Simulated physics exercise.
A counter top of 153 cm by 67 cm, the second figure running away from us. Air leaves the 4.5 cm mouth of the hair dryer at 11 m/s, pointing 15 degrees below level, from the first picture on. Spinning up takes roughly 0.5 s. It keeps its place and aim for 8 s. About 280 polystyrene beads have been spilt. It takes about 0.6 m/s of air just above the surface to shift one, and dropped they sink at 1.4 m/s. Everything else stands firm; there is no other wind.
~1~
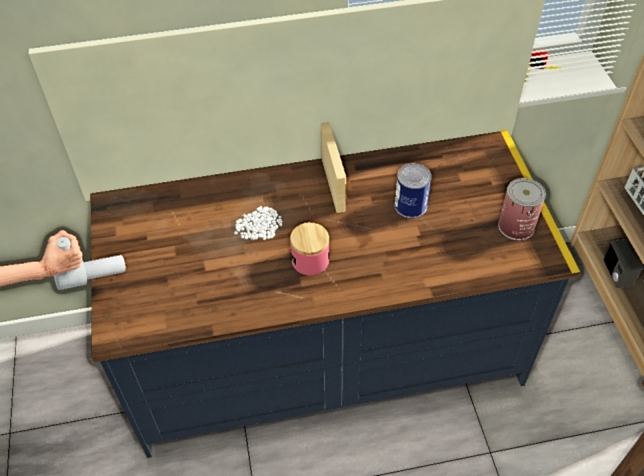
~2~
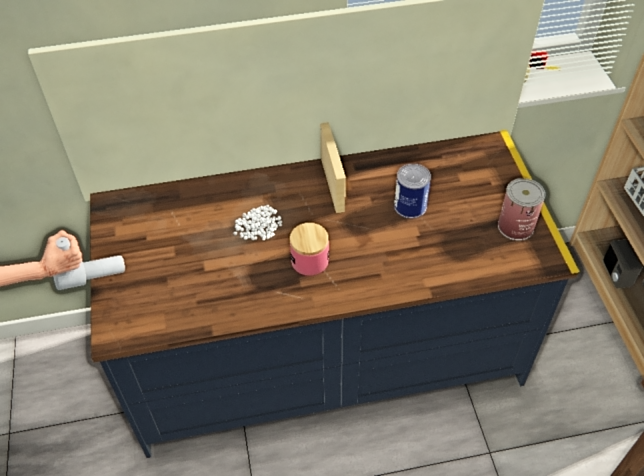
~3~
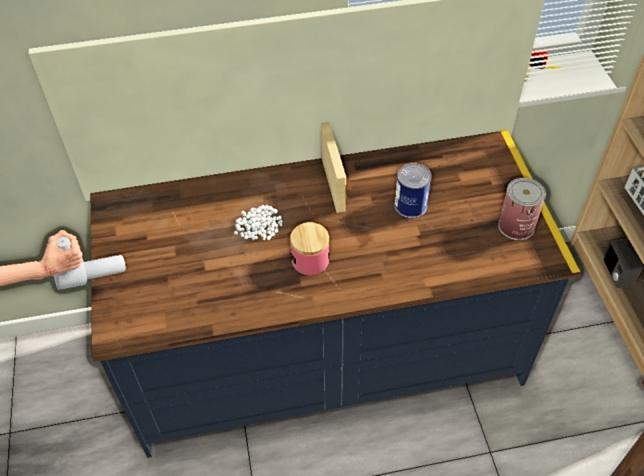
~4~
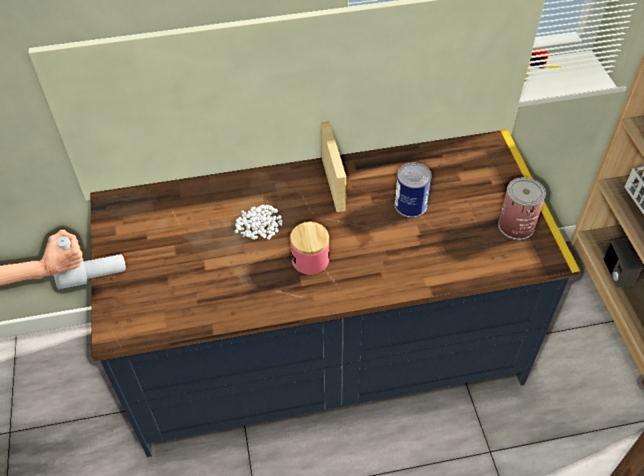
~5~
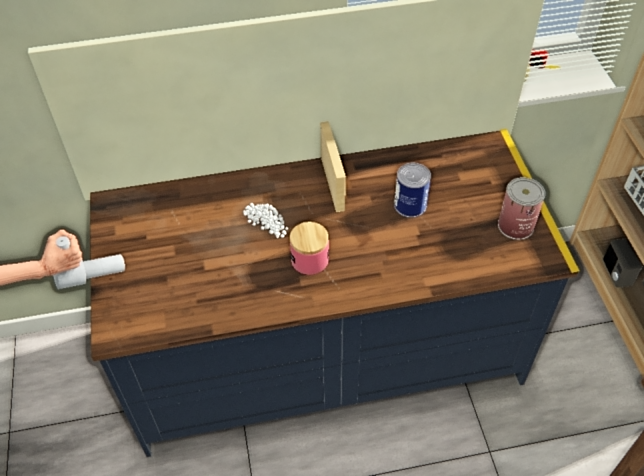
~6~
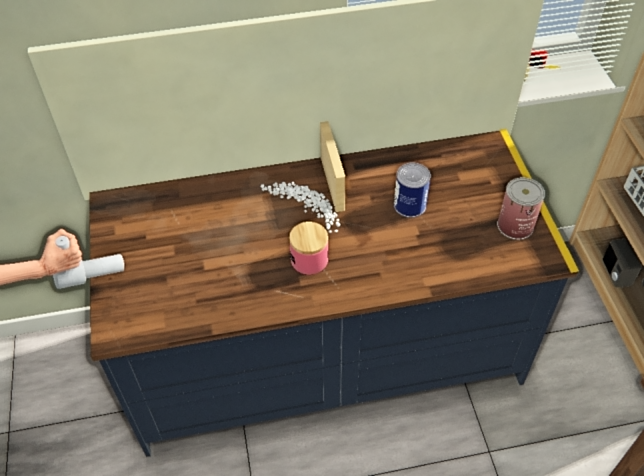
White beads lie still on a wooden counter, then slide right between a can and board.
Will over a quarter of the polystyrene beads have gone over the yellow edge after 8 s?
More than a quarter over the yellow edge: No.
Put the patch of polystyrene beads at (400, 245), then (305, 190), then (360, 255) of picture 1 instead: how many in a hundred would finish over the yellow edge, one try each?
In turn about 20 %, 0 %, 30 %.
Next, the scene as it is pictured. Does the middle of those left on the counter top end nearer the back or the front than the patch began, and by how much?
To the back, by about 25 cm.
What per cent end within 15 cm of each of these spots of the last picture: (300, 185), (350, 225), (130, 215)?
In turn about 80 %, 0 %, 0 %.
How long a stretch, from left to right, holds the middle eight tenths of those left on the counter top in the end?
Roughly 50 cm.
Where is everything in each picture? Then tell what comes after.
The middle of the polystyrene beads is near (260, 223), none has stirred yet and the mouth of the hair dryer is at (123, 264), in the first frame.
The middle of the polystyrene beads is near (259, 224), none has stirred yet and the yellow edge is centred on (540, 195), in the second frame.
The middle of the polystyrene beads is near (259, 223), none has stirred yet, the top of a jar is at (310, 237) and the top of a board is at (333, 149), in the third frame.
The middle of the polystyrene beads is near (259, 223) and none has stirred yet, in the fourth frame.
The middle of the polystyrene beads is near (266, 219), the farthest in sight from the hair dryer is at (280, 216) and about 60 % have left their places, in the fifth frame.
The middle of the polystyrene beads is near (310, 197), the farthest in sight from the hair dryer is at (327, 201) and all have left their places, in the sixth frame.
Then, 1.2 s after the last picture, 1 % are over the yellow edge; the middle of those still in play is near (300, 158); 10 % have settled or left.
Then, 2.1 s after the last picture, 1 % are over the yellow edge; the middle of those still in play is near (299, 160); 11 % have settled or left.
Then, 4.0 s after the last picture, 1 % are over the yellow edge; the middle of those still in play is near (298, 159); 14 % have settled or left.
Then, 7.6 s after the last picture, at the end, 1 % are over the yellow edge; the middle of those still in play is near (298, 159).
